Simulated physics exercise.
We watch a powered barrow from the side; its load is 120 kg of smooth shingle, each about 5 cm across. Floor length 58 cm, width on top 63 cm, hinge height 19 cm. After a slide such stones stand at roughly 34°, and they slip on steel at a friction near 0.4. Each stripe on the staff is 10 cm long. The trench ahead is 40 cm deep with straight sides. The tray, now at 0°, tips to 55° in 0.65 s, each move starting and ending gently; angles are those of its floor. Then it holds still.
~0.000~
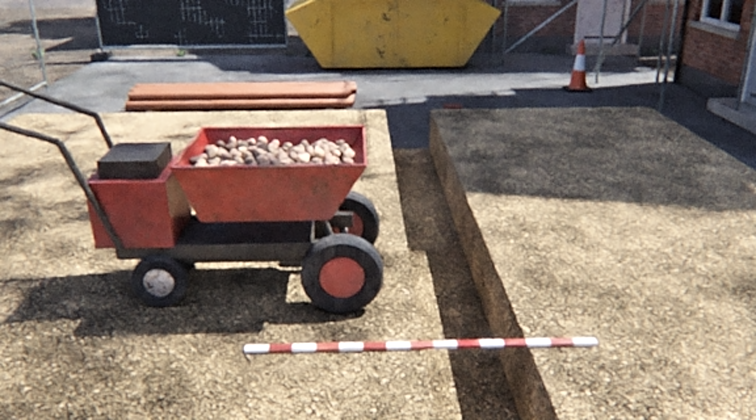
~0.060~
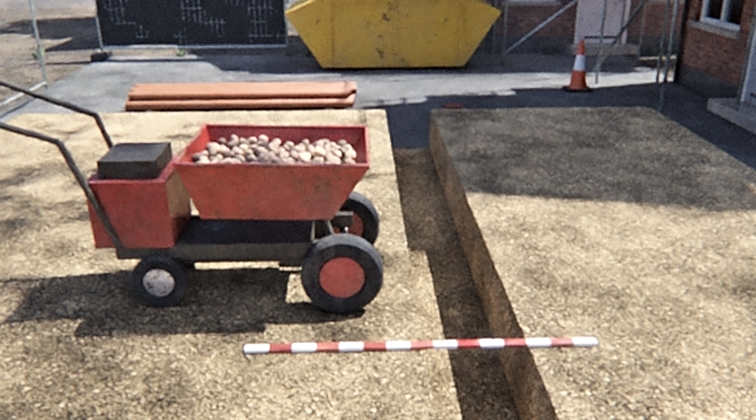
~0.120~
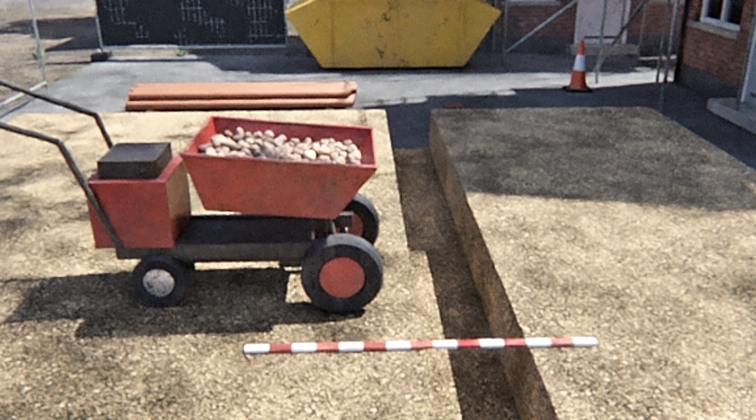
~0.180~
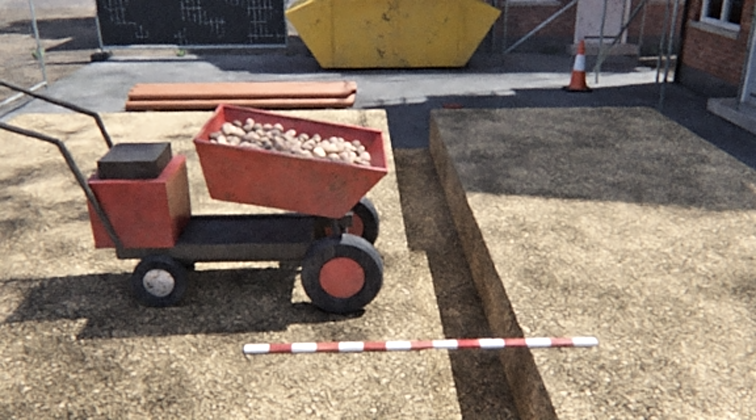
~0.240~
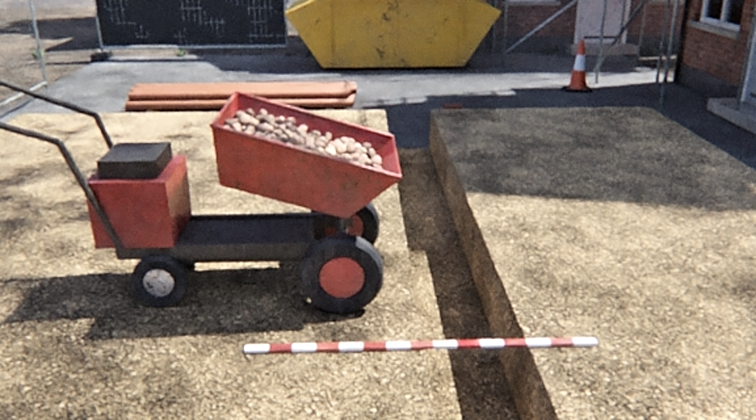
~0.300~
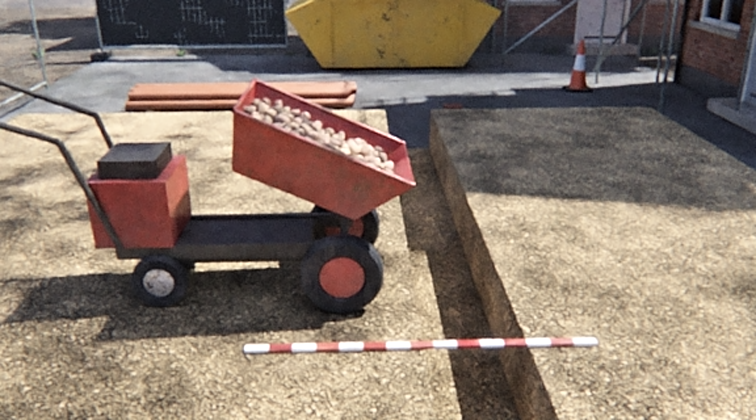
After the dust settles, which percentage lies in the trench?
Close to 31 in a hundred.
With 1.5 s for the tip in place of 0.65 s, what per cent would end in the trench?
It would be near 45 per cent.
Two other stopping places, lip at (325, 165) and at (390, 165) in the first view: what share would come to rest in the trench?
First some 50, then 20 per cent.
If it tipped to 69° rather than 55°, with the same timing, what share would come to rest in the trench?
It would be near 50 per cent.
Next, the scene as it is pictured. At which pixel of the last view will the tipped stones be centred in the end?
Around (493, 335).
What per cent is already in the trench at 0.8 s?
Some 10 per cent.
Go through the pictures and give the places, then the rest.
In the first picture, the tray is at 0°, its lip at (366, 166); the top of the load is at (258, 150).
In the second picture, the tray is at 1°, its lip at (369, 166); the top of the load is at (249, 148); the stones move at 0.3 m/s on average.
In the third picture, lip at (376, 168), floor tilted 5°, highest stones at (235, 142); the stones move at 0.7 m/s on average.
In the fourth picture, lip at (388, 172), floor tilted 10°, highest stones at (236, 130); the stones move at 0.9 m/s on average.
In the fifth picture, lip at (401, 178), floor tilted 17°, highest stones at (246, 119); the stones move at 1.1 m/s on average.
In the sixth picture, lip at (414, 186), floor tilted 24°, highest stones at (260, 108); the stones move at 1.2 m/s on average.
After 0.5 s the floor is at 47°; 100 % in the tray; the foremost stones are at (422, 195).
After 0.8 s the floor is at 55°; 92 % in the tray, 8 % in the trench; the foremost stones are at (490, 225).
After 1.1 s the floor is at 55°; 54 % in the tray, 21 % in the trench, 25 % past the trench; the foremost stones are at (586, 279).
After 3.0 s the floor is at 55°; 42 % in the tray, 31 % in the trench, 27 % past the trench; the foremost stones are at (715, 285).
